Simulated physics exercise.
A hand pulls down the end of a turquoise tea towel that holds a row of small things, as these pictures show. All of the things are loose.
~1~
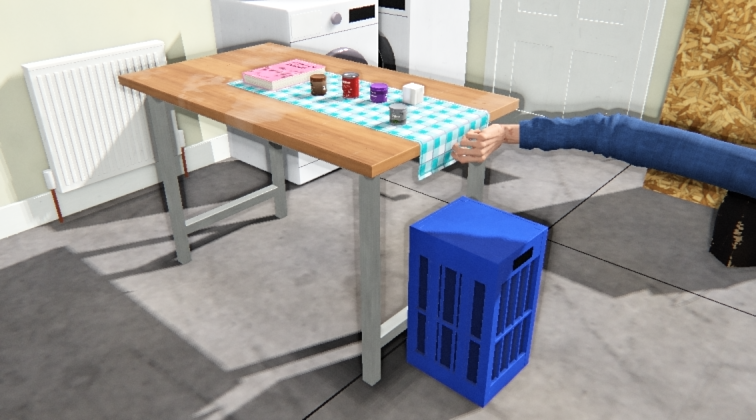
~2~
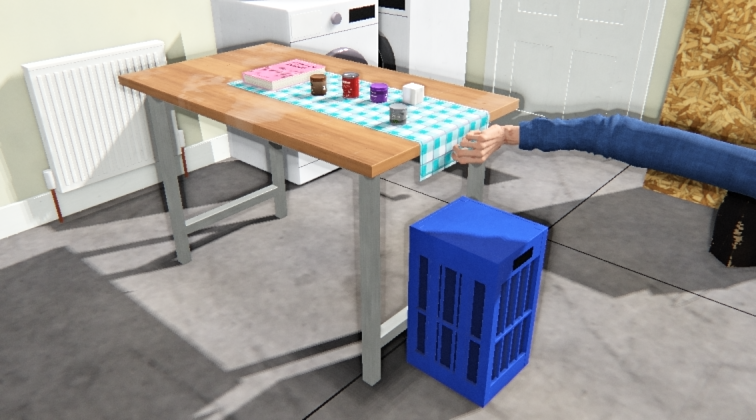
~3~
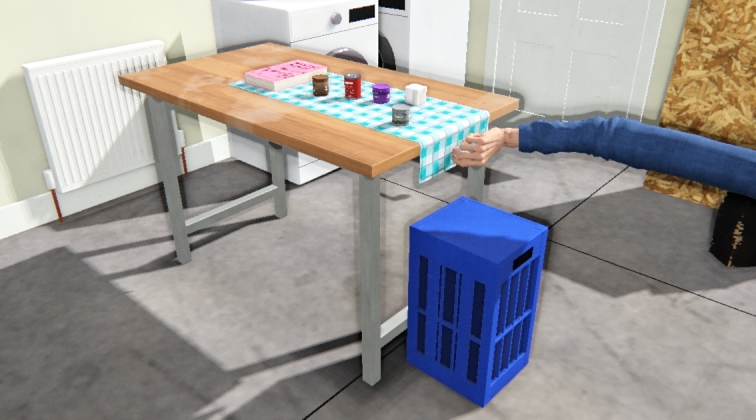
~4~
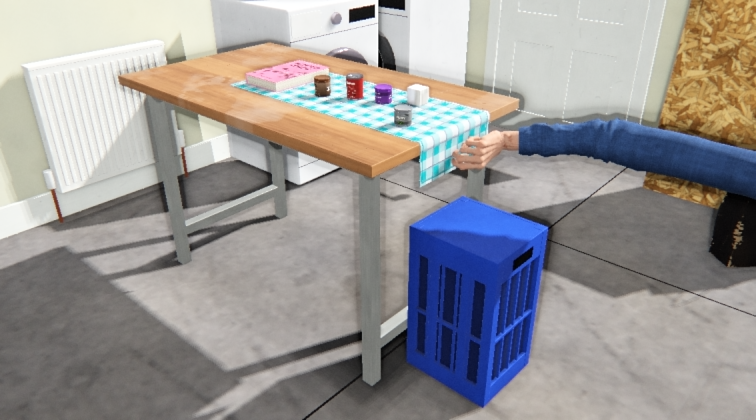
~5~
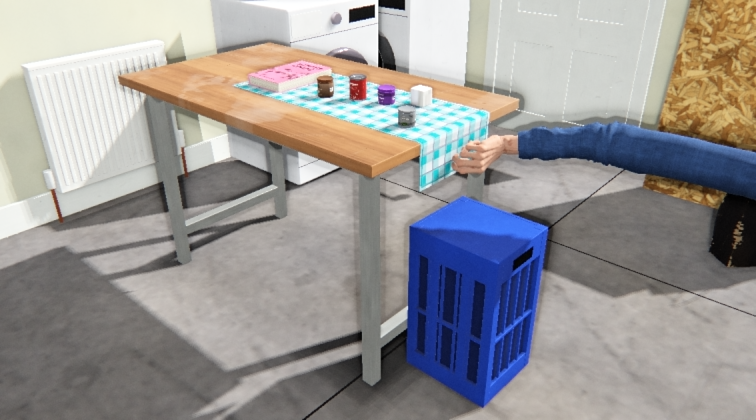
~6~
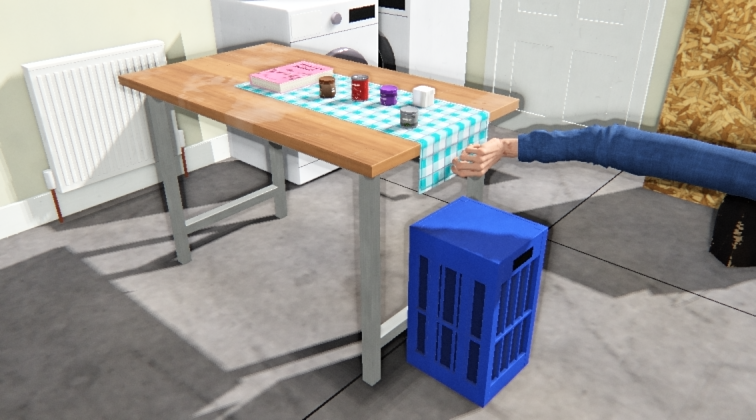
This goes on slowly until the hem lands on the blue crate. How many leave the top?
Gone: One.
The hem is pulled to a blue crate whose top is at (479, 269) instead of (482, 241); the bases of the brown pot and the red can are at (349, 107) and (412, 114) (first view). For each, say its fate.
Observed: Brown pot remains seated; red can departs.
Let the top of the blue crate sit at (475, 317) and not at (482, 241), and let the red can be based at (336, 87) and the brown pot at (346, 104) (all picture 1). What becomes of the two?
Result: Red can still there, brown pot gone.
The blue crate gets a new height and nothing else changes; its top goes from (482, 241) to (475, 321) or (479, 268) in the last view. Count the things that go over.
The count comes out 4 and 2.
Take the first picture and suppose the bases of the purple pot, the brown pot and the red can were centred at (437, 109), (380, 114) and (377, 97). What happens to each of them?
Purple pot - leaves the top. Brown pot - stays aboard. Red can - stays aboard.
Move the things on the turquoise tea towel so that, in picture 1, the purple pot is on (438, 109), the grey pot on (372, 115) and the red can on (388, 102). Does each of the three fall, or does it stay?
Start with the purple pot, which is lost; next the grey pot, which is kept; last the red can, which is kept.
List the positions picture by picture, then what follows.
The first picture shows hem (419, 180); grey pot (398, 106); white cube (413, 86); purple pot (379, 85); red can (350, 75); brown pot (318, 76); top of the crate (482, 241).
The second picture shows hem (419, 181); grey pot (398, 106).
The third picture shows hem (418, 184); white cube (416, 87).
The fourth picture shows hem (419, 187); purple pot (383, 87); top of the crate (482, 241).
The fifth picture shows hem (419, 192); red can (358, 76).
The sixth picture shows hem (418, 194); grey pot (409, 109); white cube (424, 89); purple pot (389, 88); red can (360, 77); brown pot (327, 78).
Early on, hem near (453, 206); all still up.
Midway, hem on the crate; grey pot gone.
Finally, hem on the crate; grey pot gone. It carries off one.
